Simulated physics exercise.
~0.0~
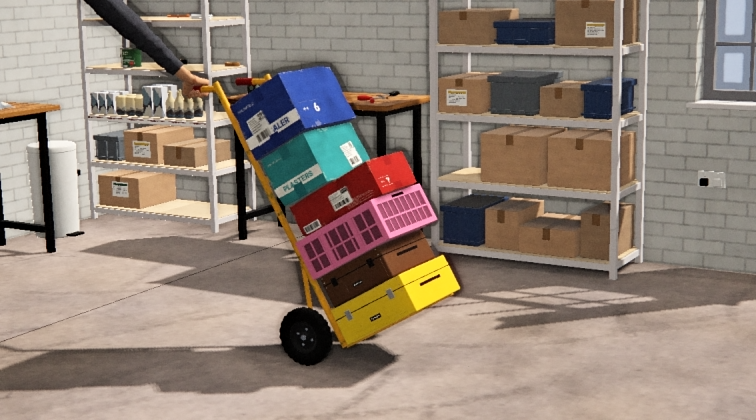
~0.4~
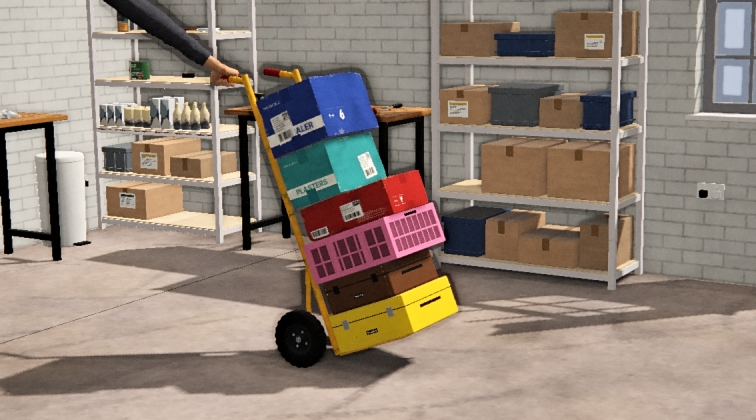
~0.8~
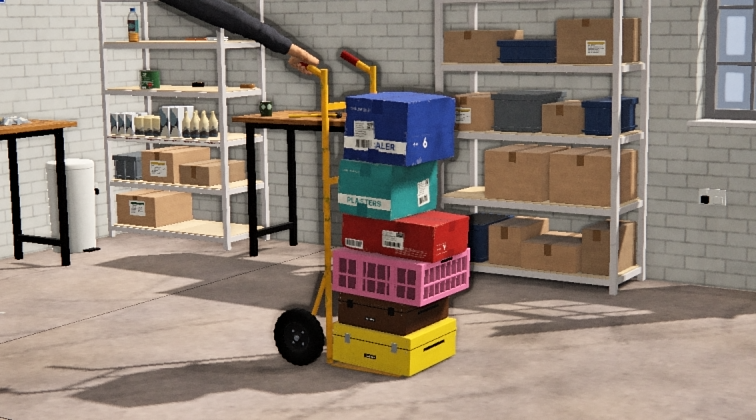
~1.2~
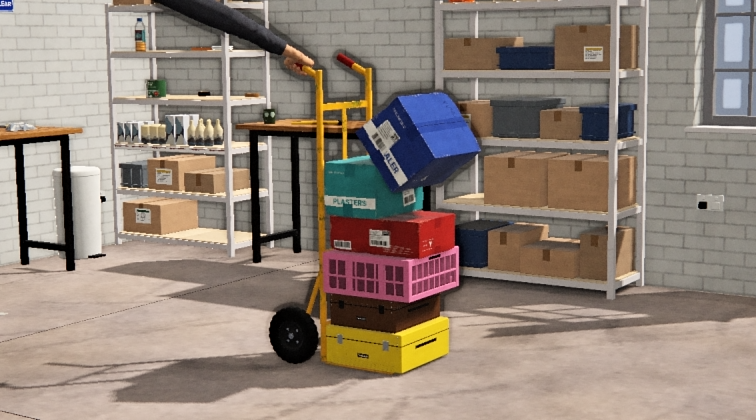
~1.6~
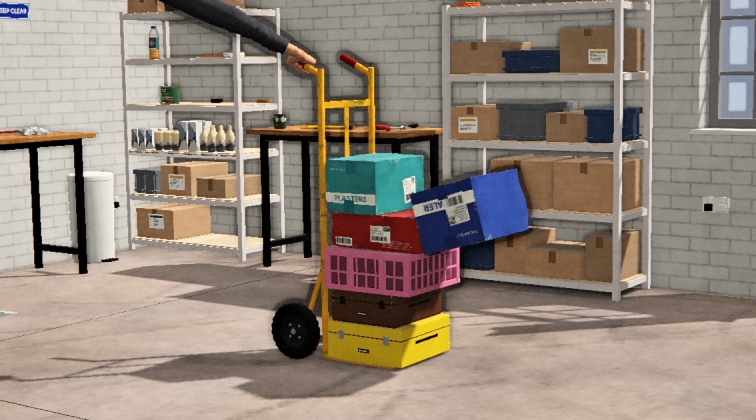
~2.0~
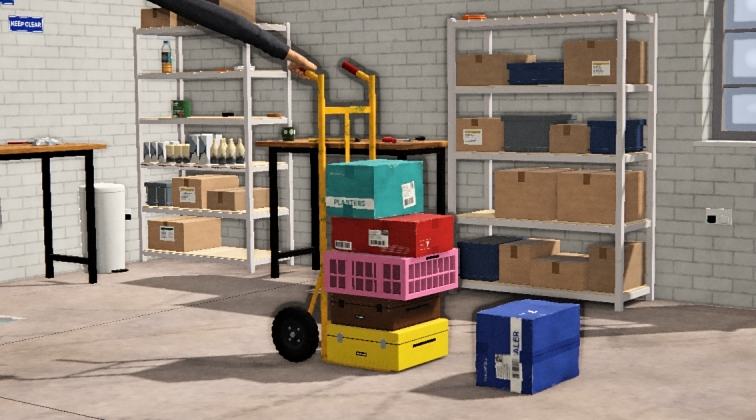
A sack truck stacked with a yellow toolbox, brown toolbox, pink crate, and red, turquoise and blue parcels is tipped upright by a hand on its handle. The blue parcel topples off the top to the right and lands on the floor, while the others stay stacked.
